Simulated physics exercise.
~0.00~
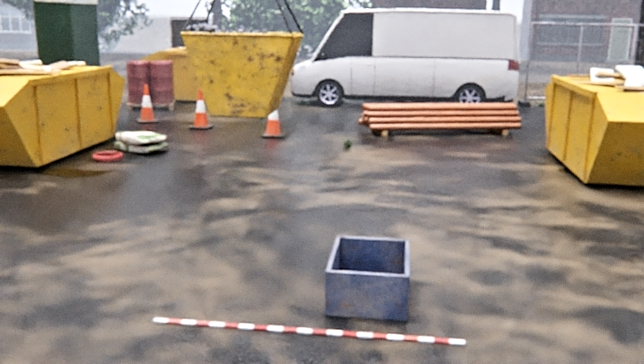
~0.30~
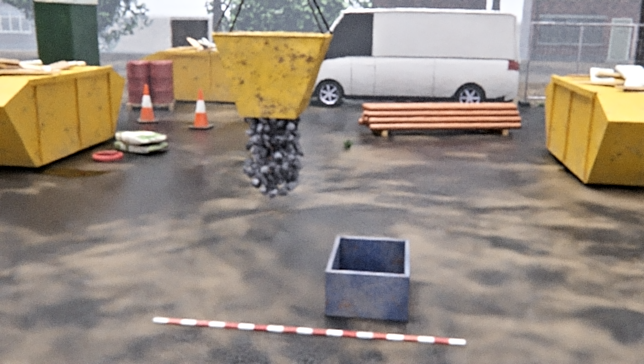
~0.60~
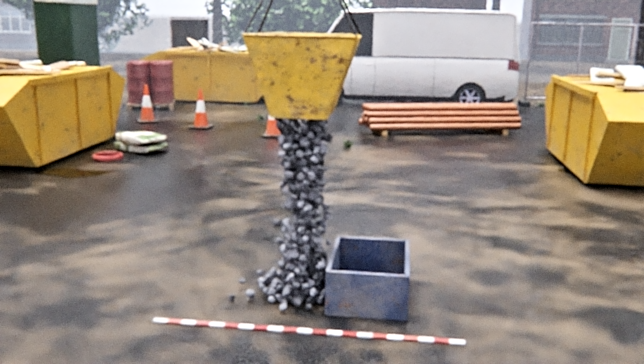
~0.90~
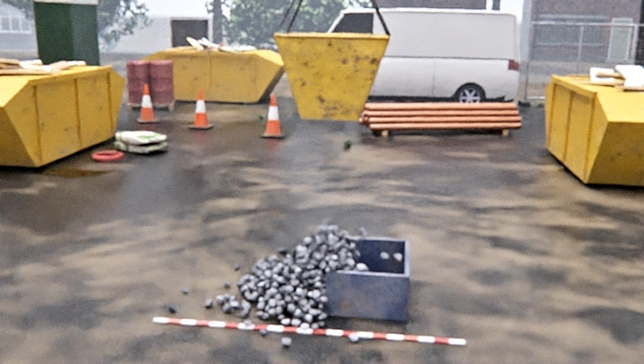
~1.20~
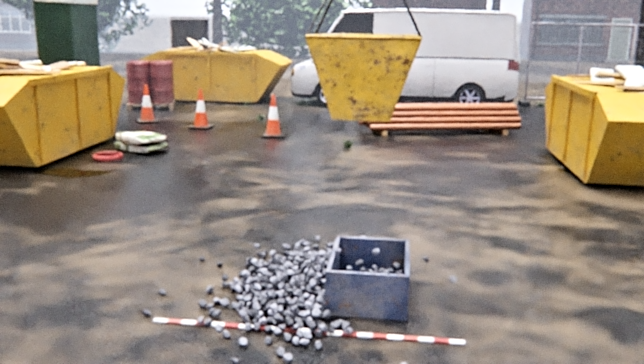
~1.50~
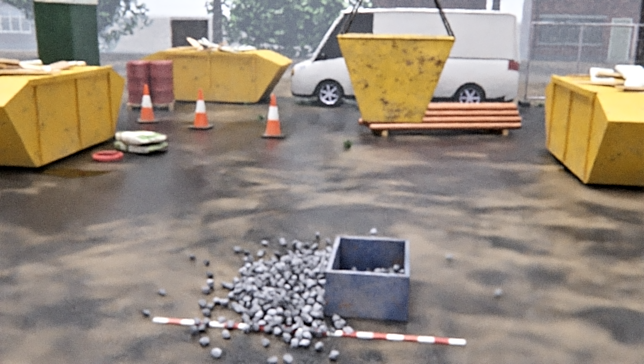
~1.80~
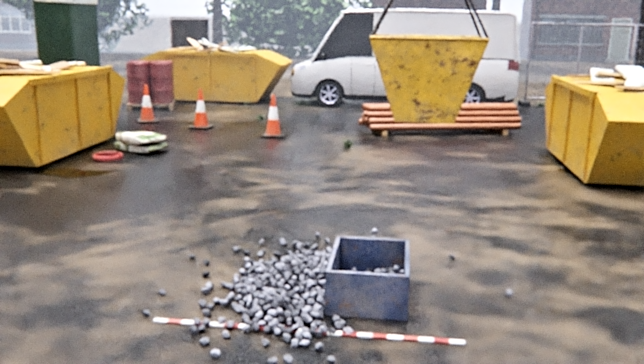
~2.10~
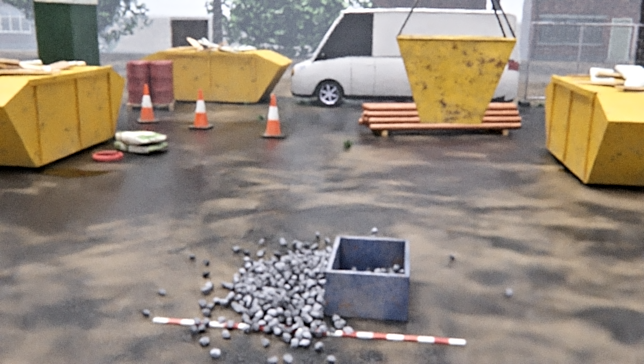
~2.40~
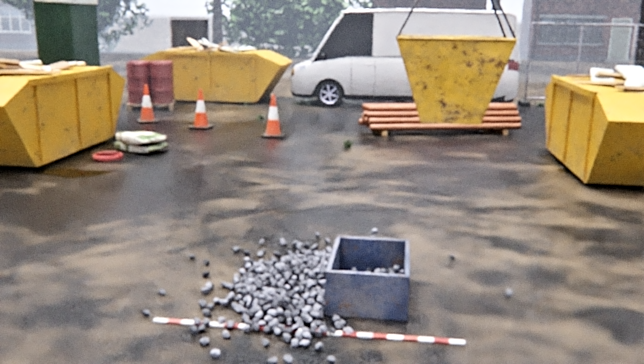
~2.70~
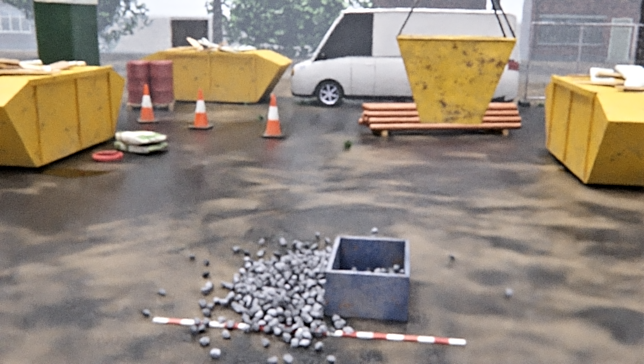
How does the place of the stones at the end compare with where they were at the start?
At the start the stones are out of sight up in the hanging yellow hopper. At the end they lie lower down and further right, mostly heaped on the ground just left of the bin, with some inside it.
